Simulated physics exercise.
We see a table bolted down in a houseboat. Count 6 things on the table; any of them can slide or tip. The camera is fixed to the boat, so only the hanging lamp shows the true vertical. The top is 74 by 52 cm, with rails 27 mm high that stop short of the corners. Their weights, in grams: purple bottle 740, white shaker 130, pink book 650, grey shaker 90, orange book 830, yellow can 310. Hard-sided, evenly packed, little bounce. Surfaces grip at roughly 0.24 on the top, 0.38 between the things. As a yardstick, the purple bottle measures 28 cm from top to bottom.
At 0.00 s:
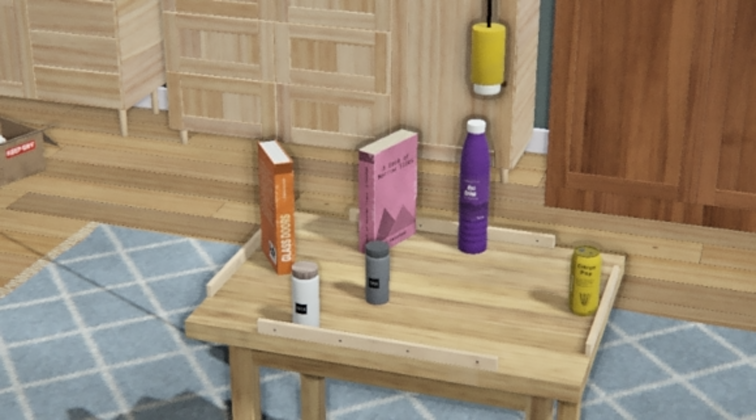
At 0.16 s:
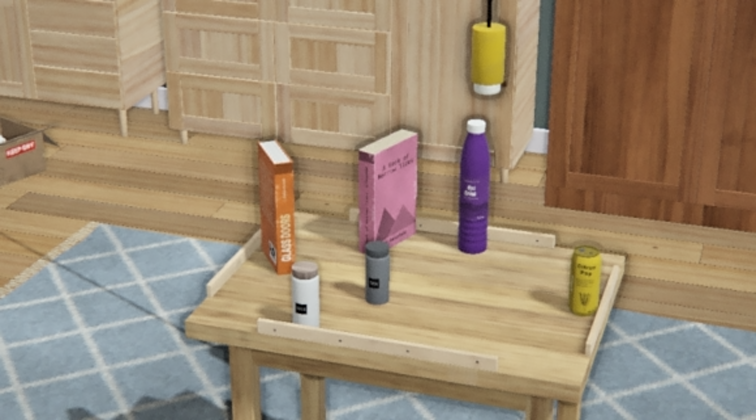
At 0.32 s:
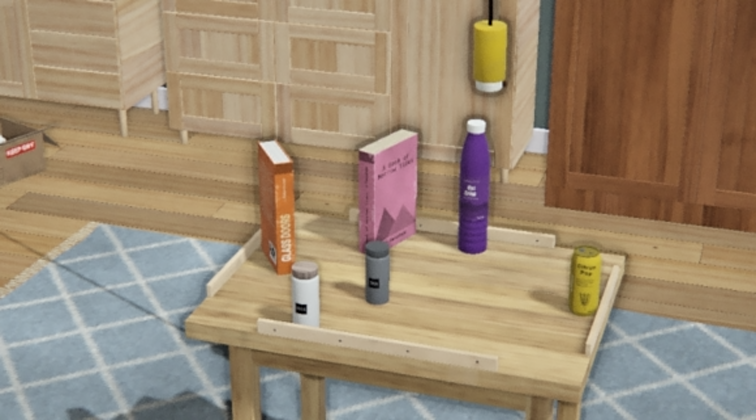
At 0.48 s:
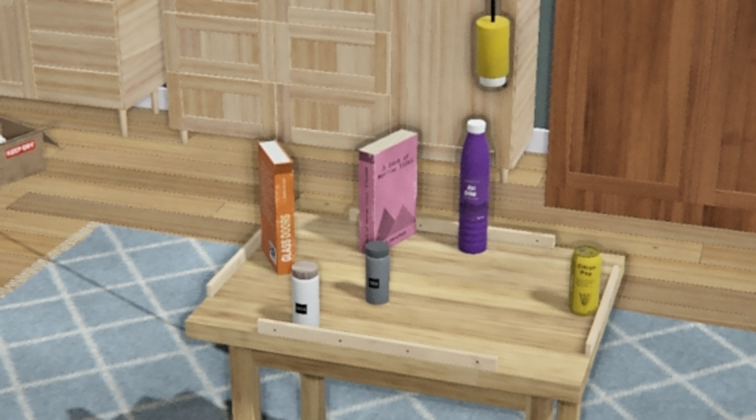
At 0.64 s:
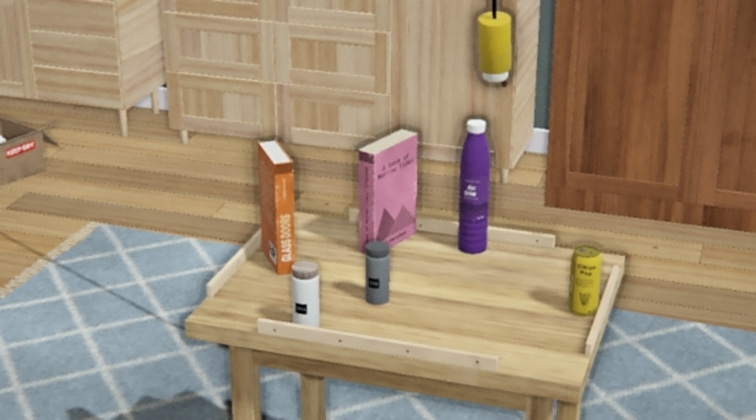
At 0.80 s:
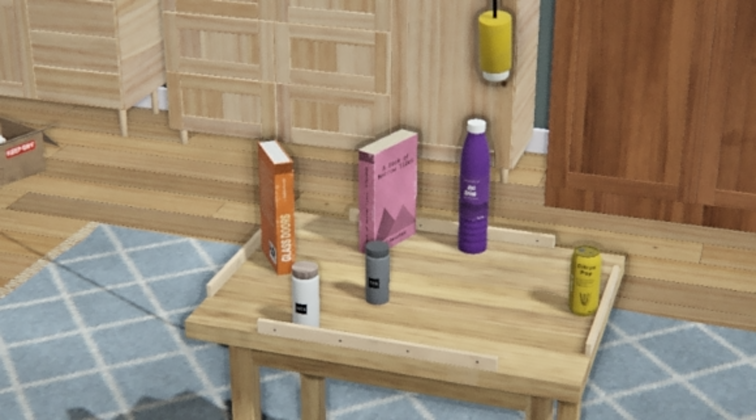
On a wooden table in a room with a blue rug, two books, a purple bottle, two shakers and a yellow can stayed put while the yellow hanging lamp drifted slightly right.
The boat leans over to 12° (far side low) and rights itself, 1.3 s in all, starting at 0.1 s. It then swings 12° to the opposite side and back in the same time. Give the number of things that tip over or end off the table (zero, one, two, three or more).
In all, zero.
After 1.30 s, boat level.
After 2.00 s, floor tilted 12°, near side down.
After 2.70 s, boat level.
In the end (3.2 s), all 6 under 5 cm from the start. In the last view, purple bottle near (474, 187), white shaker near (306, 298).
